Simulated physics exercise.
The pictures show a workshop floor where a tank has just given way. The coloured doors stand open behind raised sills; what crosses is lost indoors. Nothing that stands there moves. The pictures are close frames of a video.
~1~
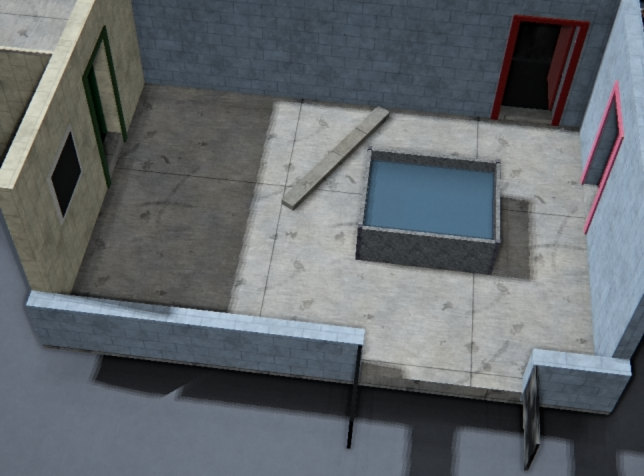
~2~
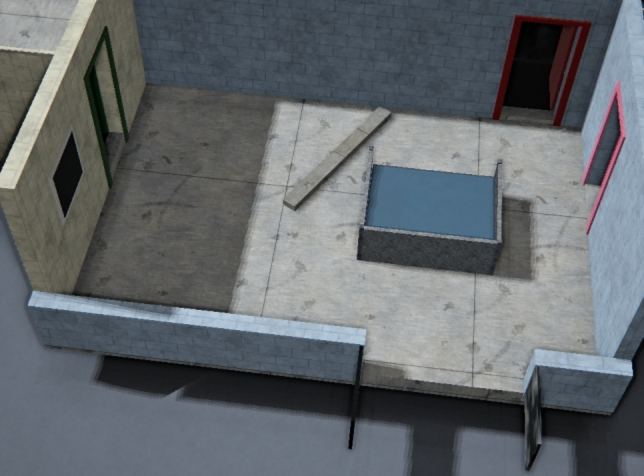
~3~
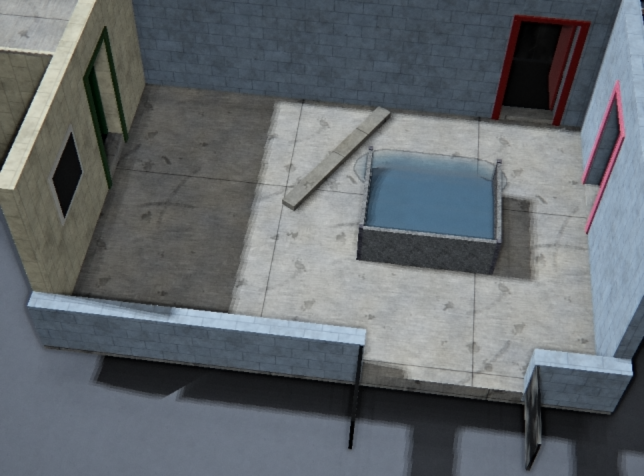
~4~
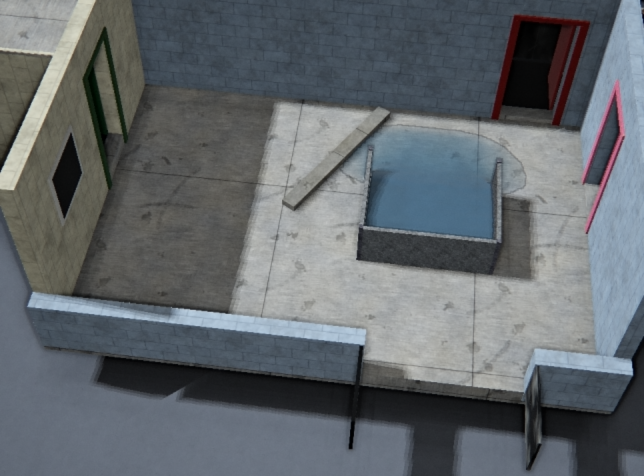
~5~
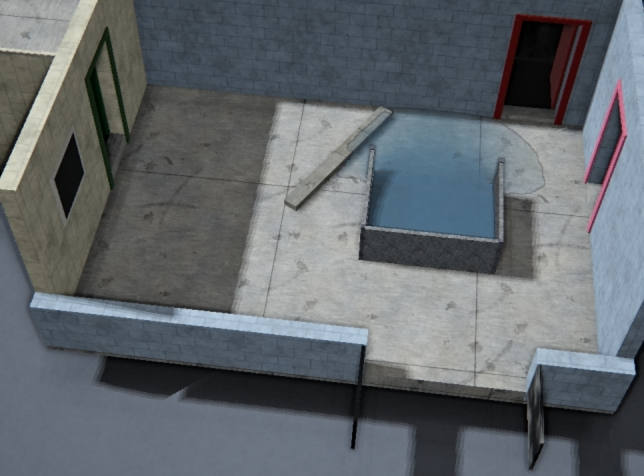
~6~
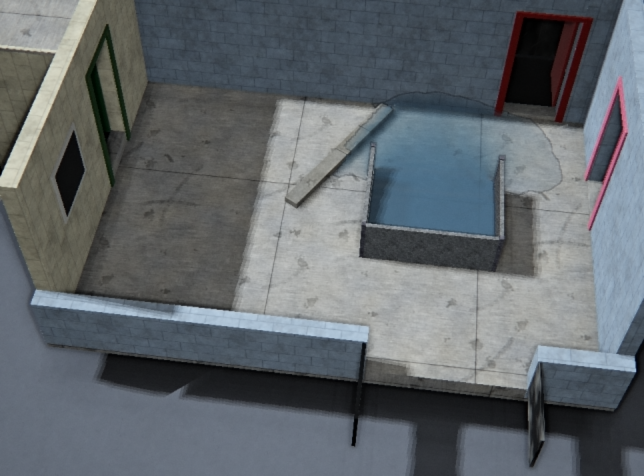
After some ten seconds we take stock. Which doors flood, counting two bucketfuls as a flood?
The red door lets in a lot; the pink door lets in a lot; the green door admits no more than that.
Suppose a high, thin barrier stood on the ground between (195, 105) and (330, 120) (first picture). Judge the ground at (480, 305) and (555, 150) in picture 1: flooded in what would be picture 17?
As listed: Not flooded, flooded.
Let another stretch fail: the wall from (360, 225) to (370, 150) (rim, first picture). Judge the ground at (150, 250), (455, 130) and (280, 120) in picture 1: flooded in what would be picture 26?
In that order: Wet, awash, covered.
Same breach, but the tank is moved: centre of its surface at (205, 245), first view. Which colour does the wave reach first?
It is the green one.
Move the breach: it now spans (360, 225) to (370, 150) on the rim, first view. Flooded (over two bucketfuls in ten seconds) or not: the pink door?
One by one: The pink door lets less in.
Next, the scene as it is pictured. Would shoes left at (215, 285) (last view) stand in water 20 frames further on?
Answer: No water.
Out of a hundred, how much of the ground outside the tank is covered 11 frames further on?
Close to 30 %.
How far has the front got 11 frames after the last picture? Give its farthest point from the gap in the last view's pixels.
Around (168, 88).
A moment on, water covers 20 % of the floor; the red door under two buckets in, the pink door not reached, the green door not reached.
Next, water covers 30 % of the floor; the red door over two buckets in, the pink door wet at the sill, nothing in, the green door not reached.
Then, water covers 60 % of the floor; the red door far over two buckets in, the pink door under two buckets in, the green door wet at the sill, nothing in.
Later, water covers 70 % of the floor; the red door far over two buckets in, the pink door over two buckets in, the green door wet at the sill, nothing in.
In the end, water covers 95 % of the floor; the red door far over two buckets in, the pink door over two buckets in, the green door wet at the sill, nothing in.
